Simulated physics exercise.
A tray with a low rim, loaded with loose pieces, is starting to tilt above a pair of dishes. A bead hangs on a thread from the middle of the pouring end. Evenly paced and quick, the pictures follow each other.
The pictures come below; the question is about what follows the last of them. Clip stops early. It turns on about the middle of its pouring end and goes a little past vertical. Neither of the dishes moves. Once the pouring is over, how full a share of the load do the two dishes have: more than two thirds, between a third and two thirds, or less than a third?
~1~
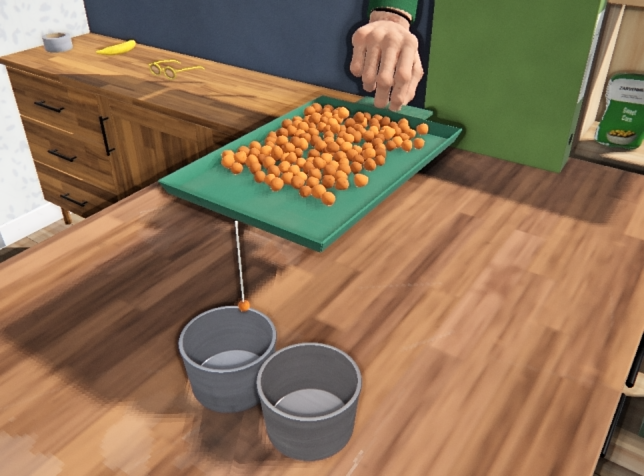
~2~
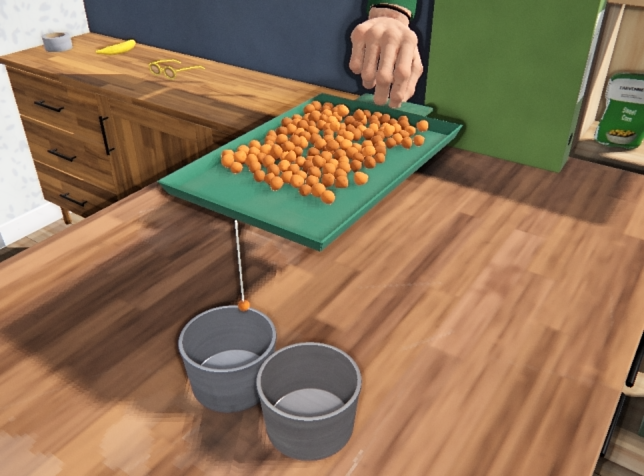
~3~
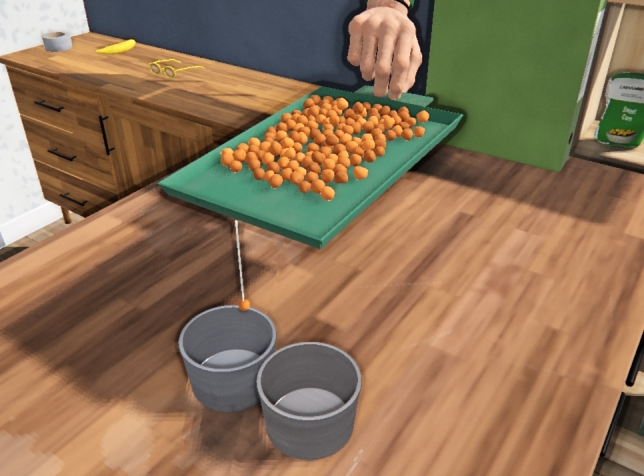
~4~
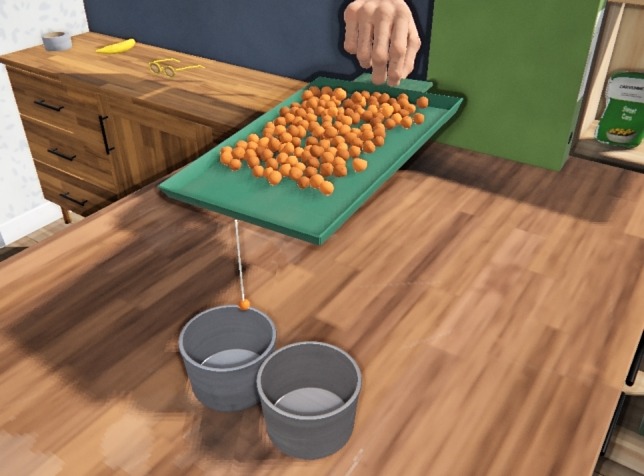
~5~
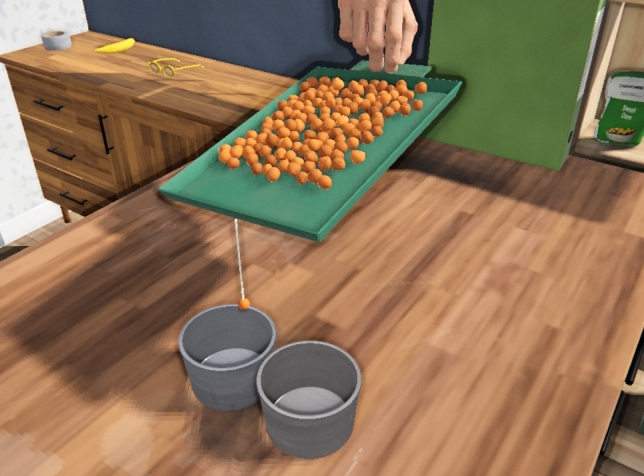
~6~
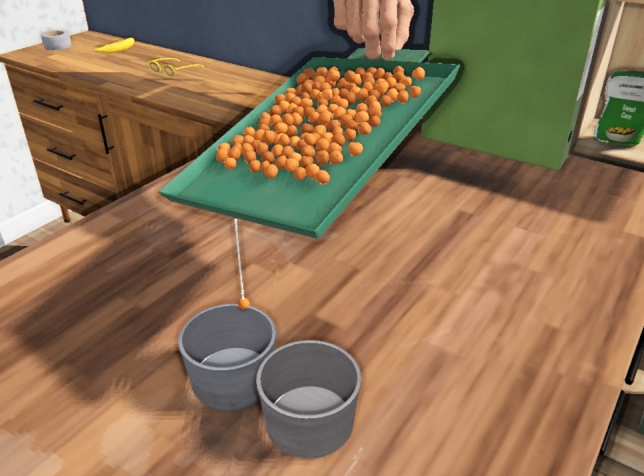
They have less than a third of it.
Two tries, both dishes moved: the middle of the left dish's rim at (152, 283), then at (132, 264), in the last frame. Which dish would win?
The first time round it's the one placed on the left, and the next time it's the one placed on the right.
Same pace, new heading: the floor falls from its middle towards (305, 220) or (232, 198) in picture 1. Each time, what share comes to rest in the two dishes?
Lab note: Case 1 near 90 %, case 2 near 30 %.
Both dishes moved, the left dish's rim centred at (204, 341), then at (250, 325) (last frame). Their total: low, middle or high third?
First: Less than a third. Second: Under a third.
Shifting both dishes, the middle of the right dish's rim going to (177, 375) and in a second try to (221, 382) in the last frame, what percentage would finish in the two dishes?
It would be near 0 per cent first and near 10 per cent second.
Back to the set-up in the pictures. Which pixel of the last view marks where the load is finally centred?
Near pixel (154, 337).
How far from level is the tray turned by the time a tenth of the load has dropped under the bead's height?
The tilt is near 55° by then.
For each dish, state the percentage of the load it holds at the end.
Share at the end - left dish ~ 10 %, right dish ~ 0 %.
Shortly afterwards, tray tipped steeply; the bulk on the tray; only a few in the left dish; a little outside both; a little in the air.
Next, tray tipped right over; only a few on the tray; a little in the left dish; the bulk outside both; a little in the air.
Some moments later, tray tipped past a quarter turn; a little in the left dish; all but a few outside both.
In the end, tray tipped past a quarter turn; none at all in the right dish; a little in the left dish; all but a few outside both.
